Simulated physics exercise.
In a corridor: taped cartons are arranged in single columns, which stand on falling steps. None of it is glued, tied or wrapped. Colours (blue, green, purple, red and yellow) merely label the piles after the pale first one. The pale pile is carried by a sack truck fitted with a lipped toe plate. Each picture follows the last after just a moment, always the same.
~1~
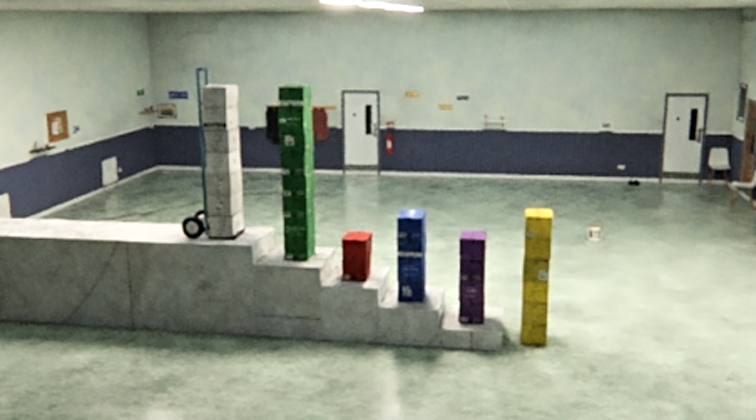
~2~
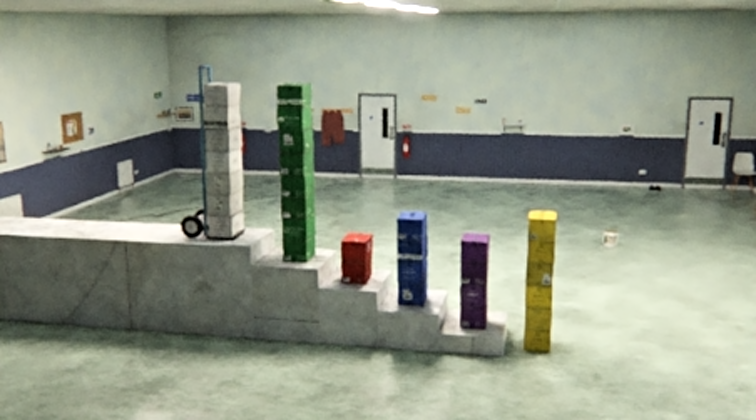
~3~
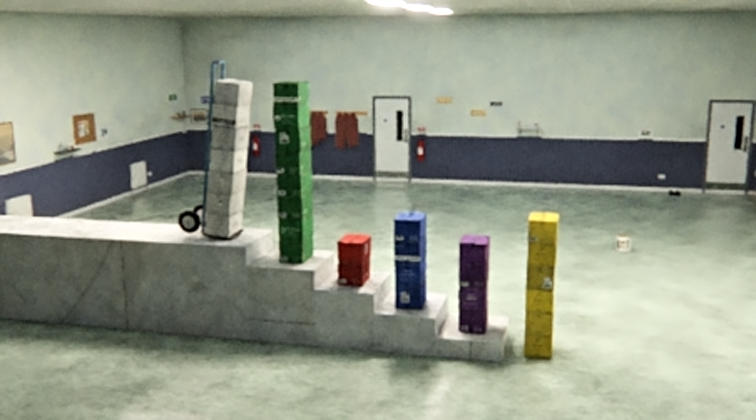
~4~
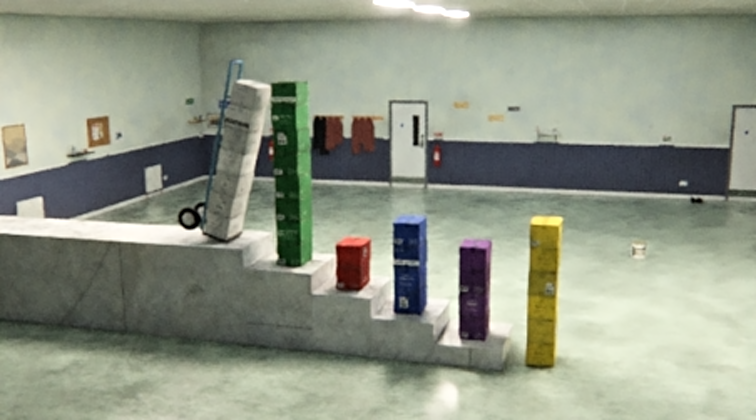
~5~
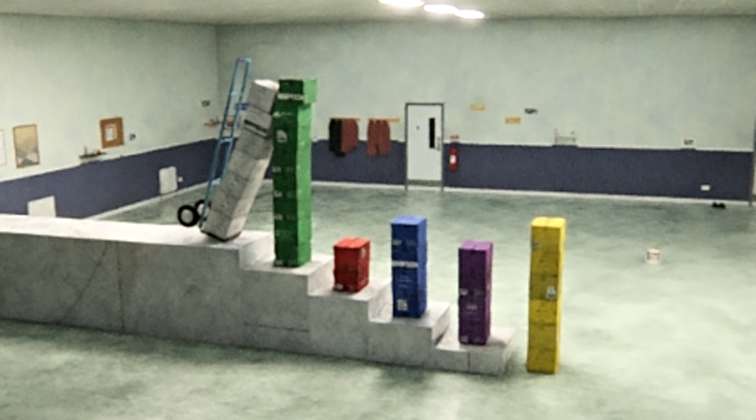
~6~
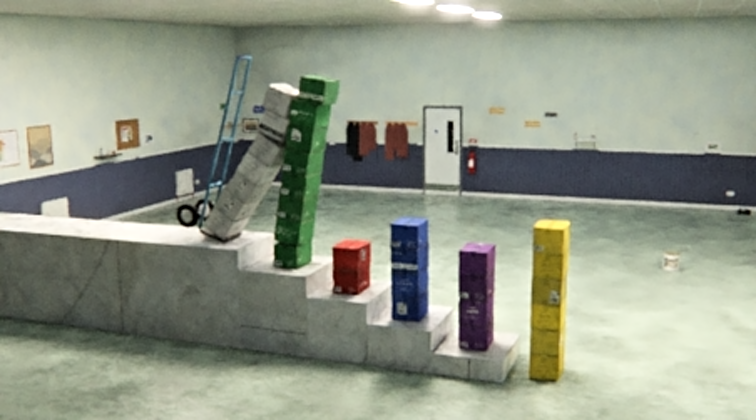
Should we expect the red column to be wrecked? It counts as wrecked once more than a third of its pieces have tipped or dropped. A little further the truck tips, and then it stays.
No.
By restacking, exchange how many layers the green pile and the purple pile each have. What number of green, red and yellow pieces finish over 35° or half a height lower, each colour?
Down at the end: Green 3, red 0, yellow 4.
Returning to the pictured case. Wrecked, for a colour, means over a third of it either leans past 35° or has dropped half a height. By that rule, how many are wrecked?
Going colour by colour, I get 4.
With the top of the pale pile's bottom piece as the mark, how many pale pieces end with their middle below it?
Total: 6.
Just after the last frame, 7 of the pale pile down; none of the 2 red cartons down (7 of 24 in all colours); top red carton unmoved; top green carton tilted well over, about its own height lower.
A moment on, 7 of the pale pile down; none of the 2 red cartons down (7 of 24 in all colours); top red carton moved a little; top green carton tilted steeply, some six heights lower.
Further on, 7 of the pale pile down; none of the 2 red cartons down (19 of 24 in all colours); top red carton moved a little; top blue carton on its side.
When it is over, 7 of the pale pile down; none of the 2 red cartons down (19 of 24 in all colours); top red carton moved a little; top blue carton on its side. In pixels of the last frame, middles, top red carton near (353, 256), top blue carton near (552, 334).
